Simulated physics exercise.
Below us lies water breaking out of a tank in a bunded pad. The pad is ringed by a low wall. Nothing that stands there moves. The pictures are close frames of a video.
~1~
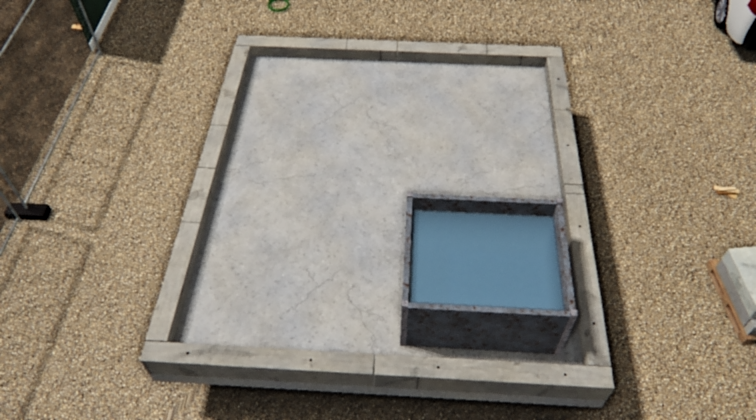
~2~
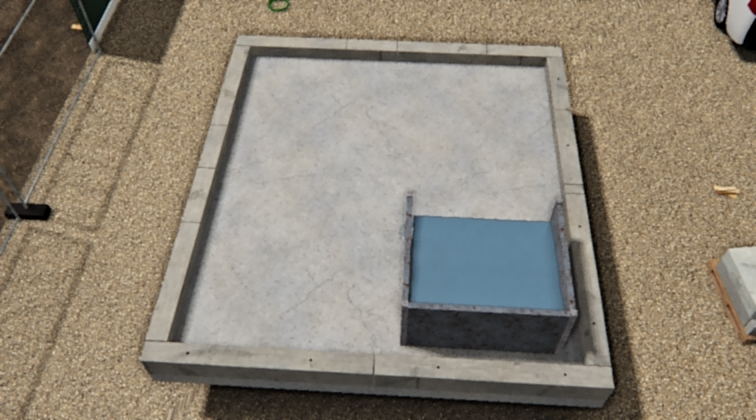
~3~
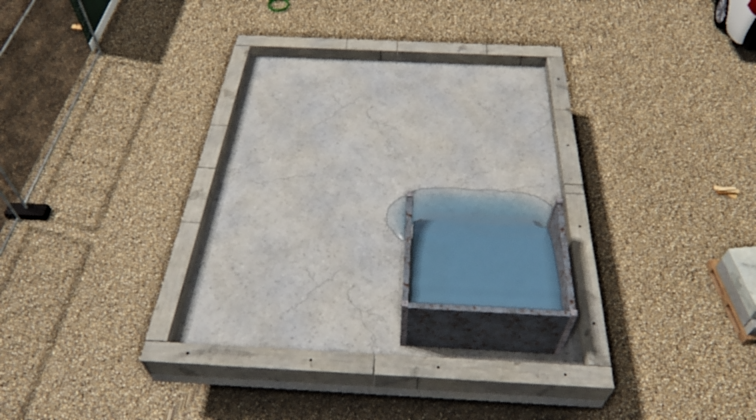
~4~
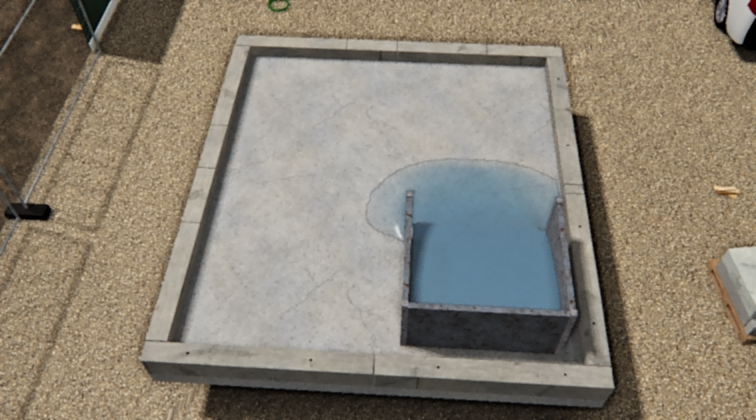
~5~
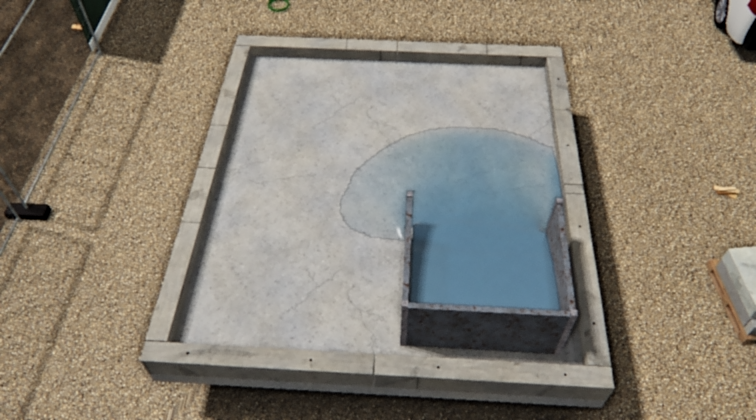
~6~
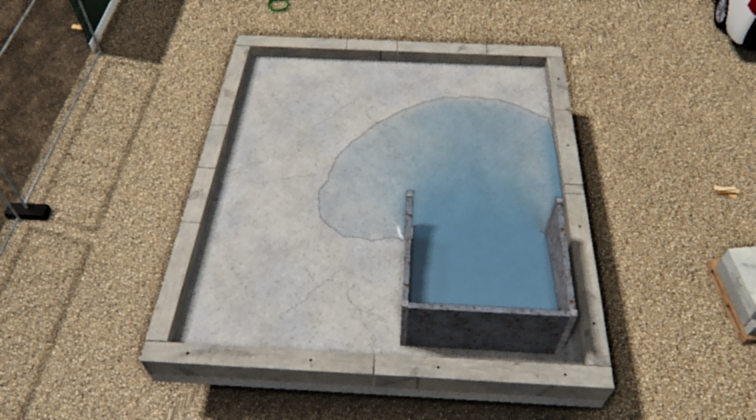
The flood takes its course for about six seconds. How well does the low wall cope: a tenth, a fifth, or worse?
It loses a tenth to a fifth.
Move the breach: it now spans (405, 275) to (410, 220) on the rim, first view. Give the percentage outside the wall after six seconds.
Some 6 per cent.
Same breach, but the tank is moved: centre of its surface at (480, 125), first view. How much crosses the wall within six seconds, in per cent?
Roughly 30 per cent.
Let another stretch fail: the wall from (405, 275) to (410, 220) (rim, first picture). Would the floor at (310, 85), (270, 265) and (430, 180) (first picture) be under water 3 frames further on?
One after the other: Clear, covered, dry.
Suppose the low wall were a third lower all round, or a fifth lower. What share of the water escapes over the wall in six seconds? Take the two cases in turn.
Near 30 and 24 in a hundred.
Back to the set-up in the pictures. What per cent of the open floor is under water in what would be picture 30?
Some 70 per cent.
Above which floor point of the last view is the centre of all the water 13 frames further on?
Close to (435, 136).
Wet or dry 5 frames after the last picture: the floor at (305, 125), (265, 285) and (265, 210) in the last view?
In that order: Flooded, dry, free of water.
A moment on, water covers 45 % of the floor; the low wall has let 0 % over.
Next, water covers 50 % of the floor; the low wall has let 0 % over.
Then, water covers 55 % of the floor; the low wall has let 11 % over.
Later, water covers 60 % of the floor; the low wall has let 14 % over.
In the end, water covers 85 % of the floor; the low wall has let 14 % over.
